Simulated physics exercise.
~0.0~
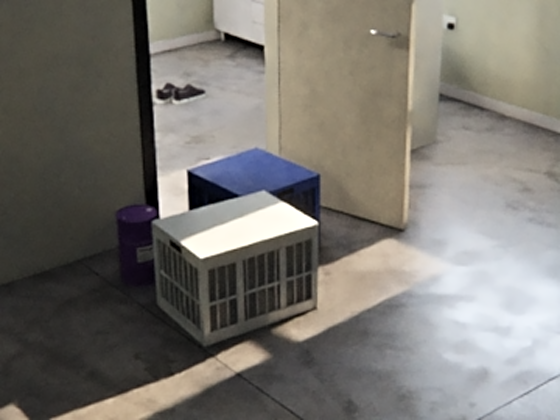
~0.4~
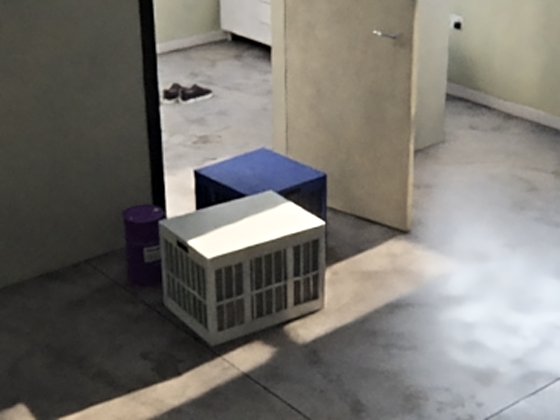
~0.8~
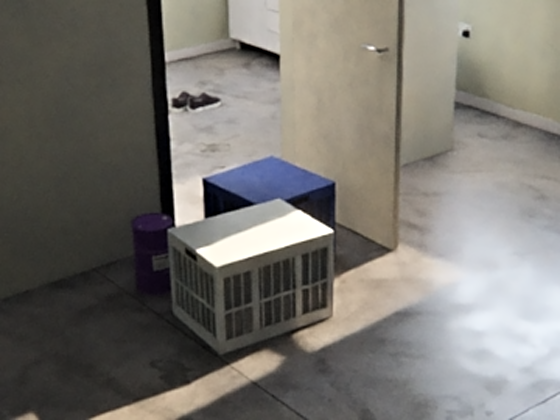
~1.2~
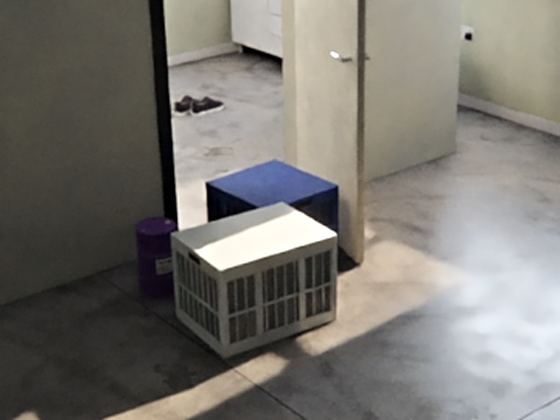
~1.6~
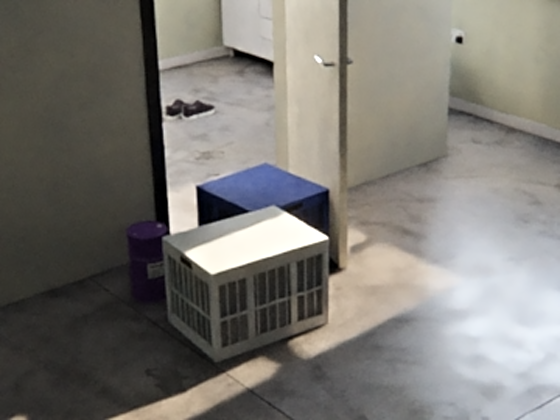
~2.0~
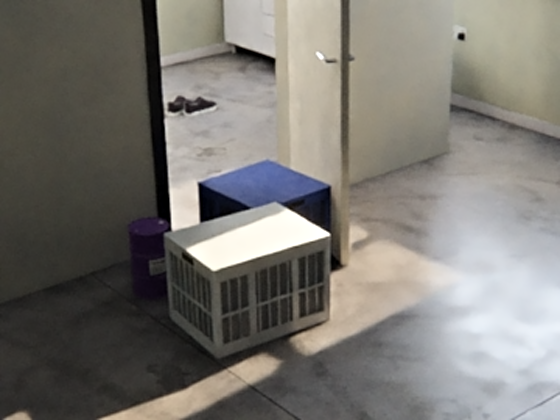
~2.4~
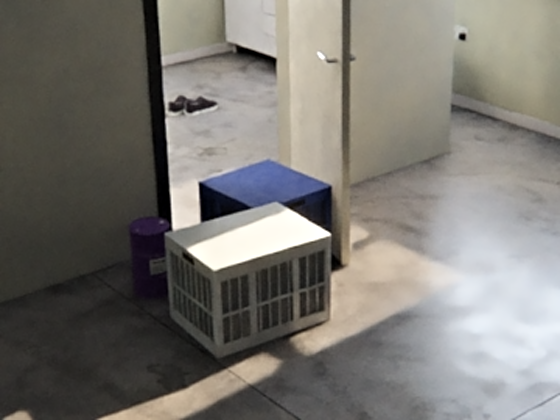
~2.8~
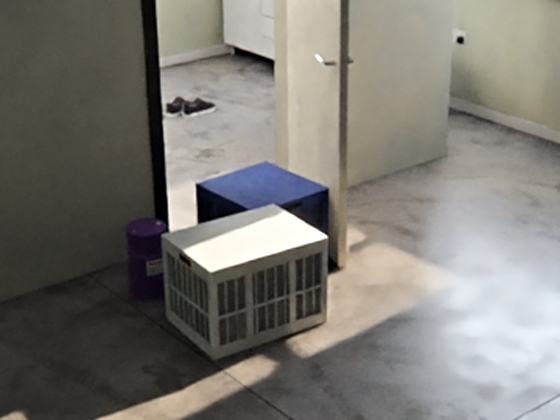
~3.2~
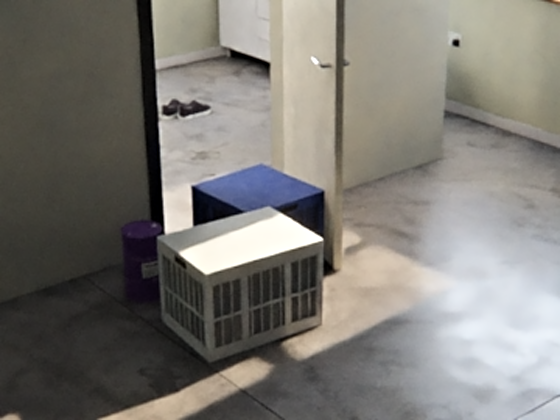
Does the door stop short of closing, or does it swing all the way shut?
The door stops short. It halts by the blue chest and is still well open at the end.
